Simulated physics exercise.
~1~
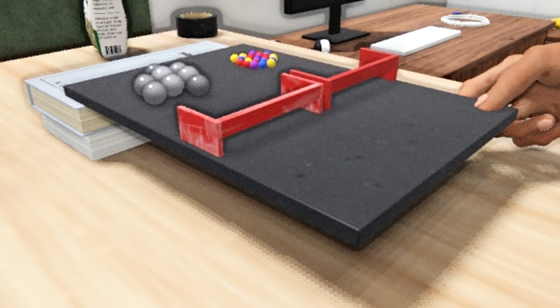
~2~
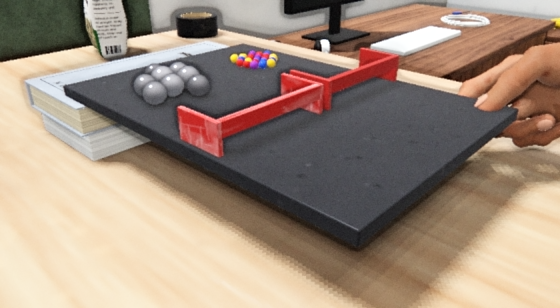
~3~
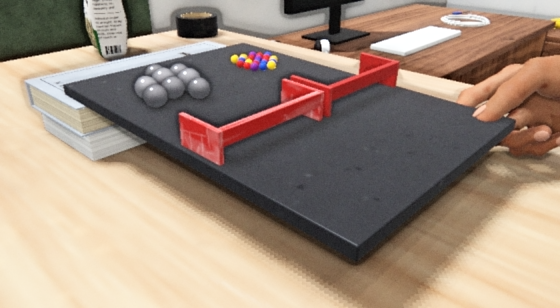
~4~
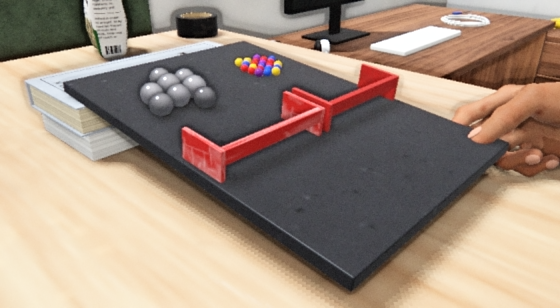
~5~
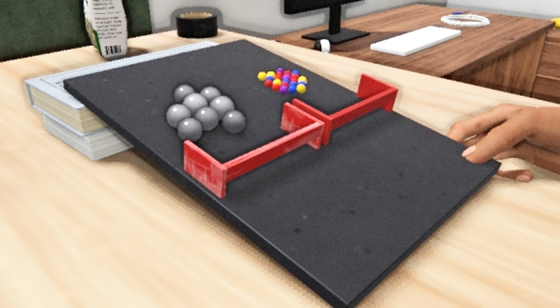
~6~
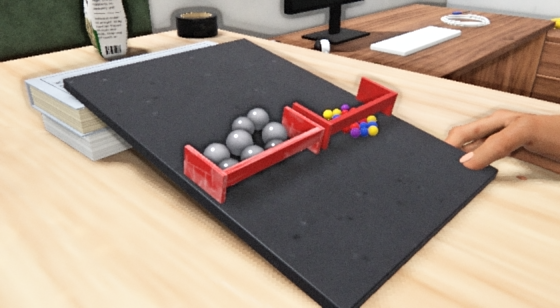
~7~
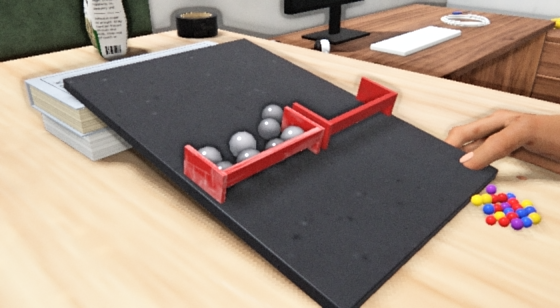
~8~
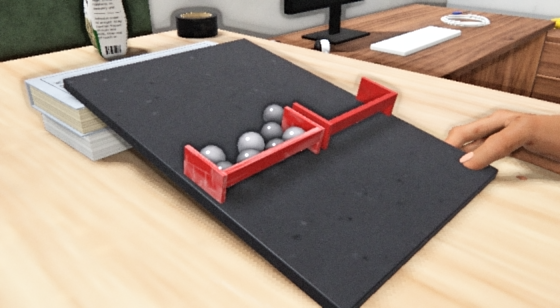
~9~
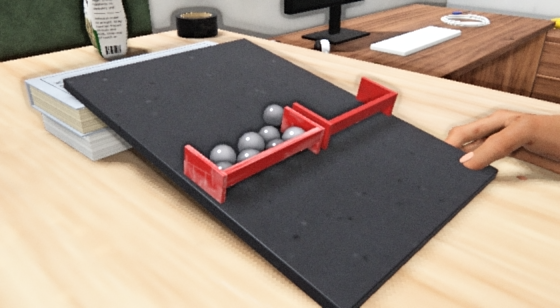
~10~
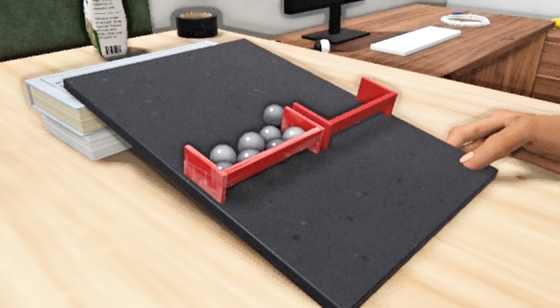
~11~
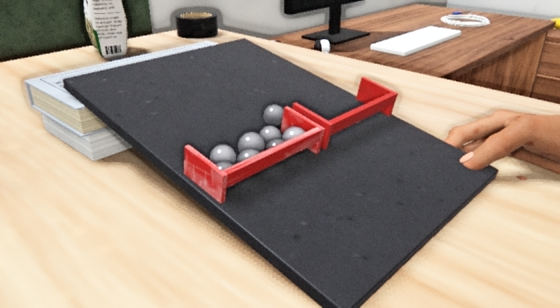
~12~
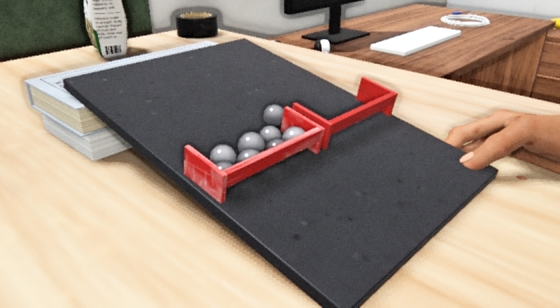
We see a hand lower one end of a dark board propped on books, steepening its slope. Gray balls roll down and stay behind one red gate, while small colorful balls pass under the other, roll off the board and leave view.
